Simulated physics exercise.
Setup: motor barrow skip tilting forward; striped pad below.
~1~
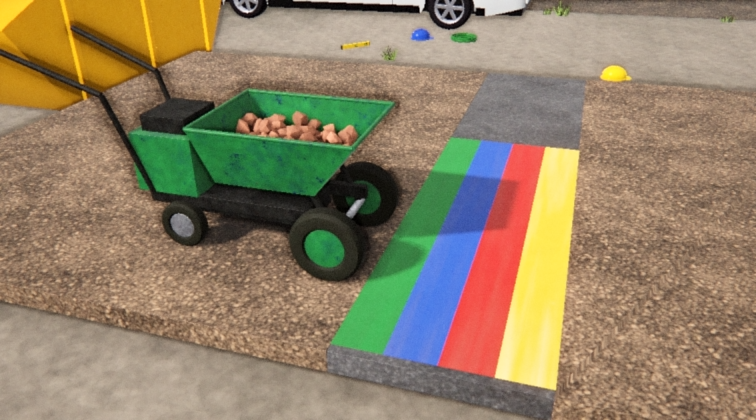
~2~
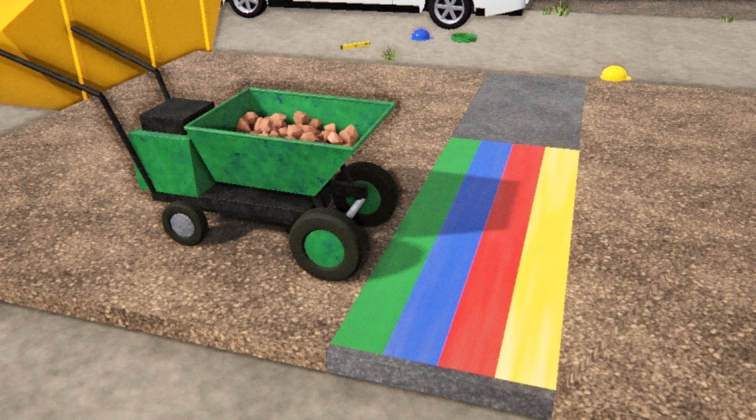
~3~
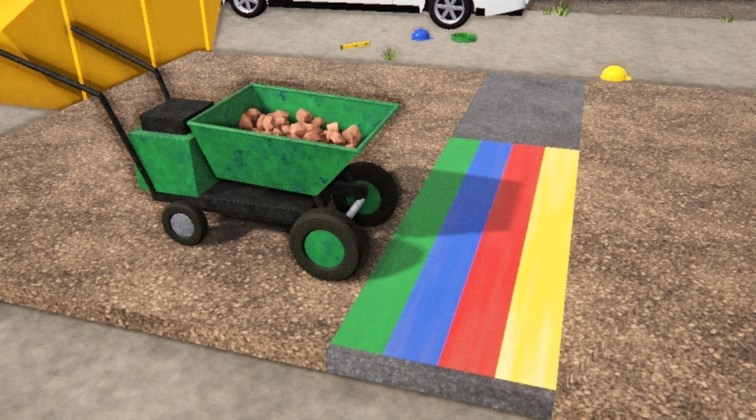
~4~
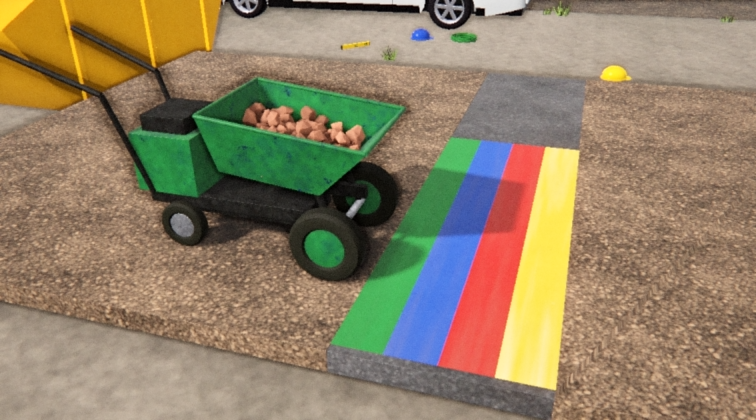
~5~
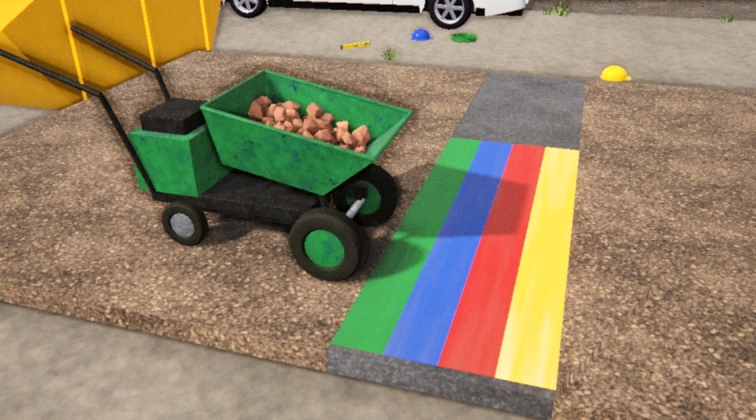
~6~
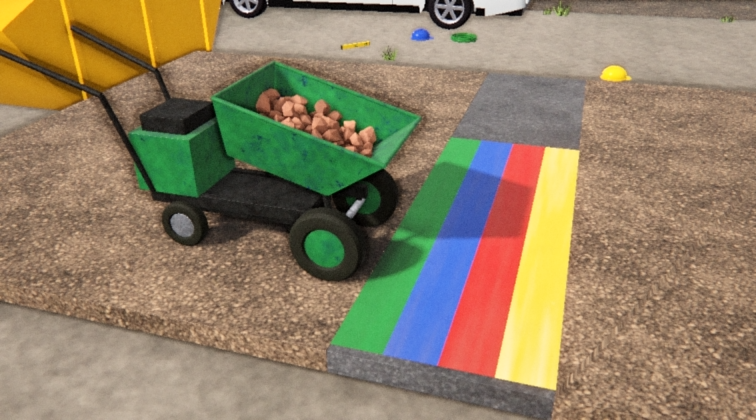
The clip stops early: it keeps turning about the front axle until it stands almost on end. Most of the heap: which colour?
Colour: Red.
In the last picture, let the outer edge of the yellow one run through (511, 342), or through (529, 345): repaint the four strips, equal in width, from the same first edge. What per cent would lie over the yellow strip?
About 30 % and 30 %.
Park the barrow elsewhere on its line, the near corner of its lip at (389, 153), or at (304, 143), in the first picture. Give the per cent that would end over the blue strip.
Around 0 and 40 per cent respectively.
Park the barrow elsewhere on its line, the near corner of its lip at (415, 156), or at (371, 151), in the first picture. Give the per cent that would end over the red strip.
Near 0 % and 40 %.
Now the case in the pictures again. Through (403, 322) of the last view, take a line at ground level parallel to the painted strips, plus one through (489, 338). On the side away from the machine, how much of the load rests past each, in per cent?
The first comes to 80 per cent, the second to 40 per cent.
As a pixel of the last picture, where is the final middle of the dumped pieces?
(503, 270).
Soon, skip tipped steeply; all in the skip.
A while on, skip tipped right over; about two thirds in the skip; a small part over the blue strip; about a quarter over the red strip; a stray few over the yellow strip; a stray few falling.
Towards the end, skip tipped right over; about a quarter in the skip; a small part over the blue strip; about a third over the red strip; about a quarter over the yellow strip; a small part off the paint.
Finally, skip tipped right over; about a quarter in the skip; none over the green strip; a small part over the blue strip; about a third over the red strip; about a quarter over the yellow strip; a small part off the paint.
